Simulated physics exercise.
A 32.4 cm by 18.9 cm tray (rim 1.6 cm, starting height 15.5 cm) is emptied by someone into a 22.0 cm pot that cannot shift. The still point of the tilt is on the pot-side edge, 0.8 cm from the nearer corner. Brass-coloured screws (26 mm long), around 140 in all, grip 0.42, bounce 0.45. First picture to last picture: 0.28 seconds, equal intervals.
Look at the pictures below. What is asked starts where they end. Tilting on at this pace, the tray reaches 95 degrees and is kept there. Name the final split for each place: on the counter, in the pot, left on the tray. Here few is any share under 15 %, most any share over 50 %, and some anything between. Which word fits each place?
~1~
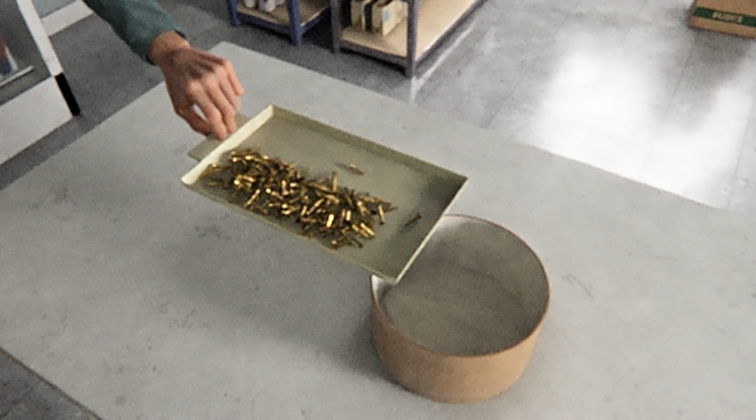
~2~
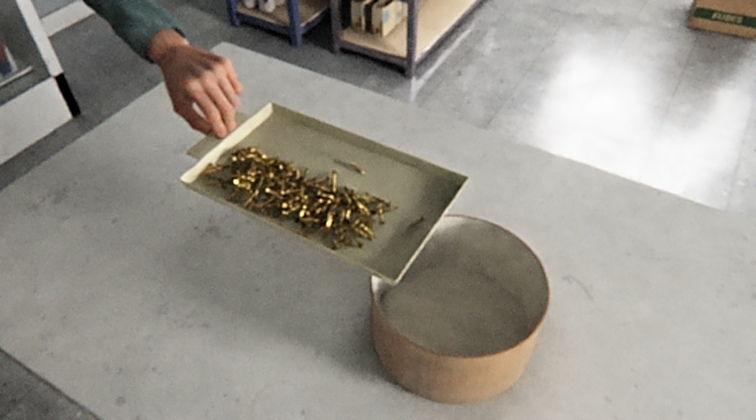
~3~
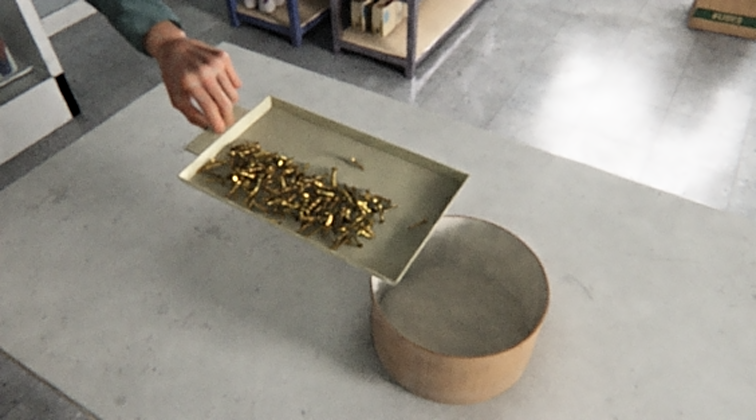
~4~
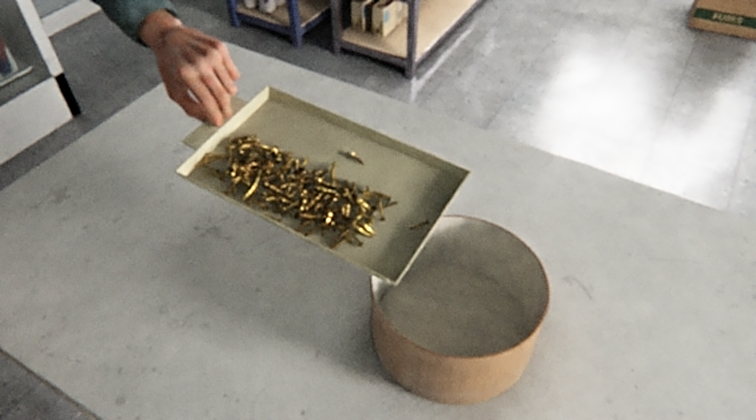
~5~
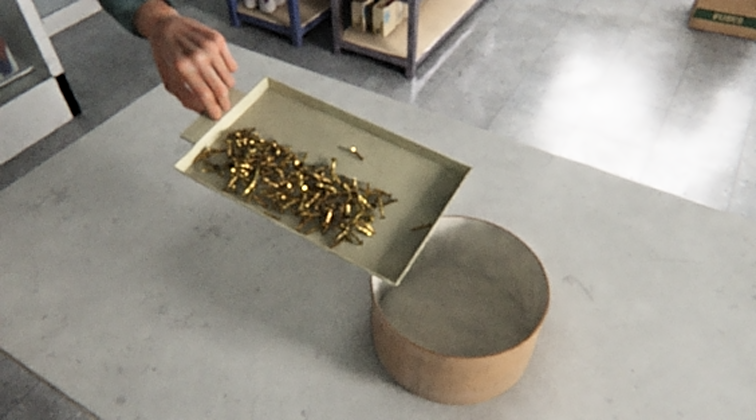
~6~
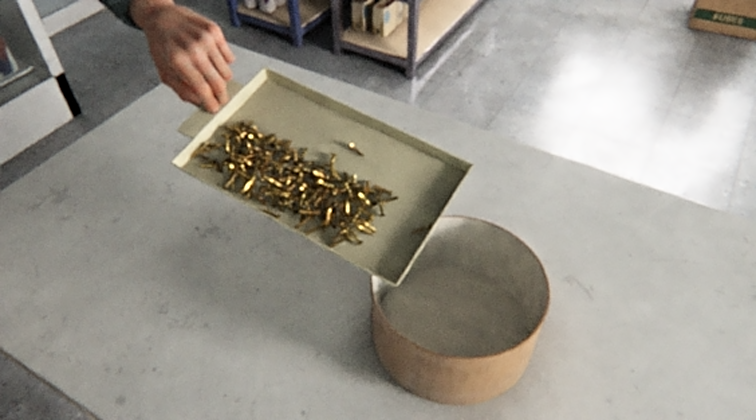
Counter: Most; pot: Some; left on the tray: Few.
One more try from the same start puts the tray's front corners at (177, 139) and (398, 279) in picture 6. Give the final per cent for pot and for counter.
In the pot: 100 per cent; on the counter: 0 per cent.
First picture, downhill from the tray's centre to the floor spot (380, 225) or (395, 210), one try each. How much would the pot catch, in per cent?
Estimate: Some 100 % and some 95 % respectively.
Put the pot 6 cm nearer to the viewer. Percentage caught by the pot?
Near 70 per cent in that case.
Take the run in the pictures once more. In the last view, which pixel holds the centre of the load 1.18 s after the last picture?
I'd put it close to (362, 311).
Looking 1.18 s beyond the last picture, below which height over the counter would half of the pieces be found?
Median height: Approx. 16 cm.
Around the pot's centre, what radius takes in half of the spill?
Roughly 16 centimetres.
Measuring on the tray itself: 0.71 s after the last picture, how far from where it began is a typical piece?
About 5 cm.
Then, 0.71 s after the last picture, tilt 51 degrees; the tray holds 100 %, the pot 0 %.
Then, 1.18 s after the last picture, tilt 77 degrees; the tray holds 40 %, the pot 5 %.
Then, 1.72 s after the last picture, tilt 95 degrees; the tray holds 0 %, the pot 25 %.
In the end, counter 75 %, pot 25 %, tray 0 %.
